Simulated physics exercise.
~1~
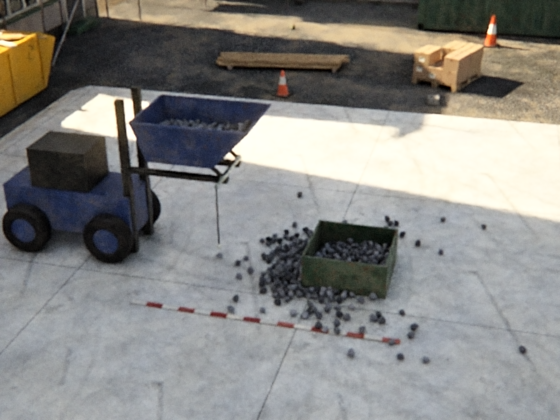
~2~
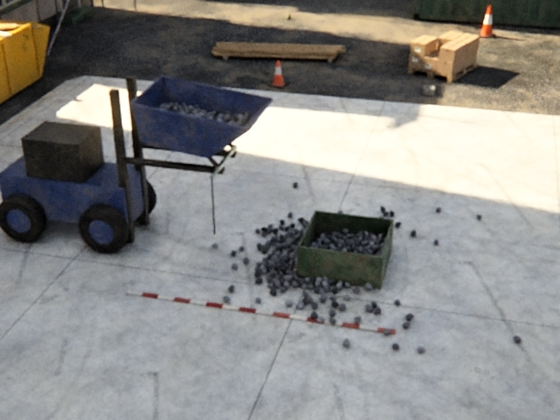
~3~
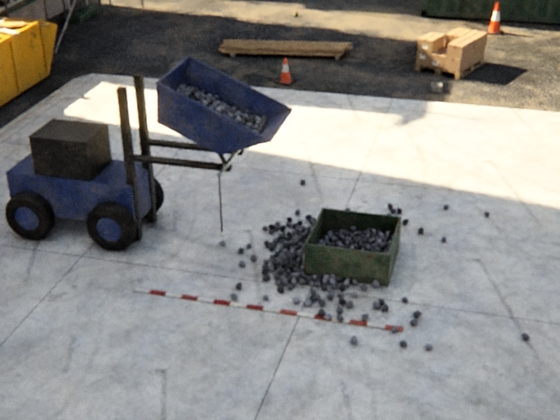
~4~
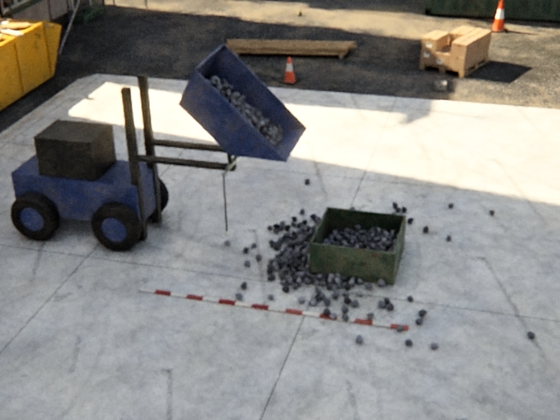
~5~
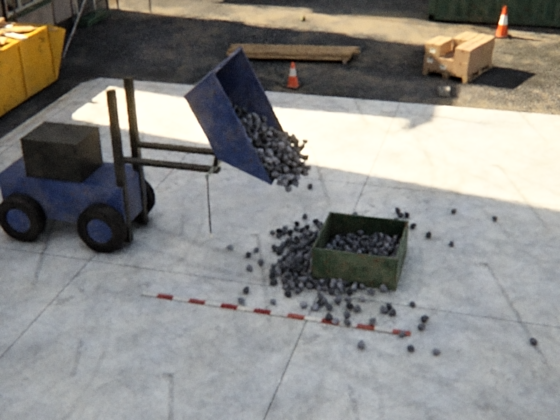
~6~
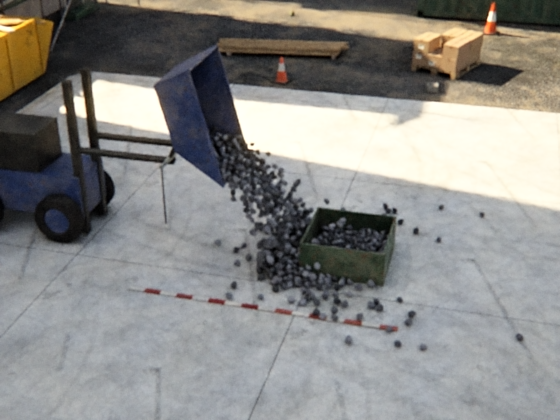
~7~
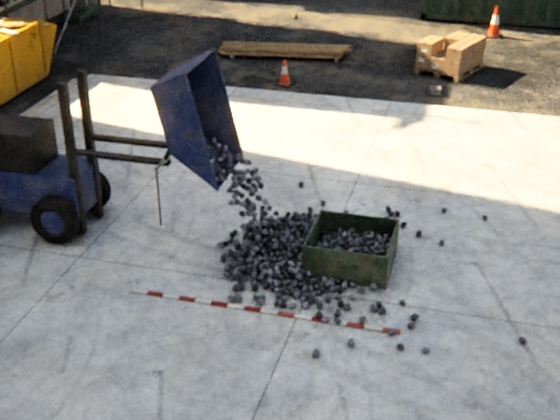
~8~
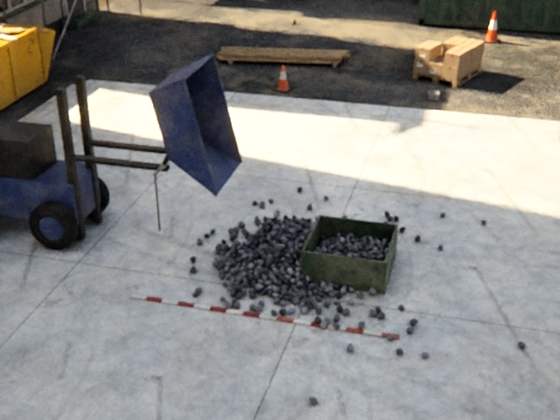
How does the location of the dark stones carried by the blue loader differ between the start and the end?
At the start, the stones are held up in the loader's raised skip. At the end, they are down on the concrete, mostly in a larger heap to the left of the green bin, and the skip is empty.
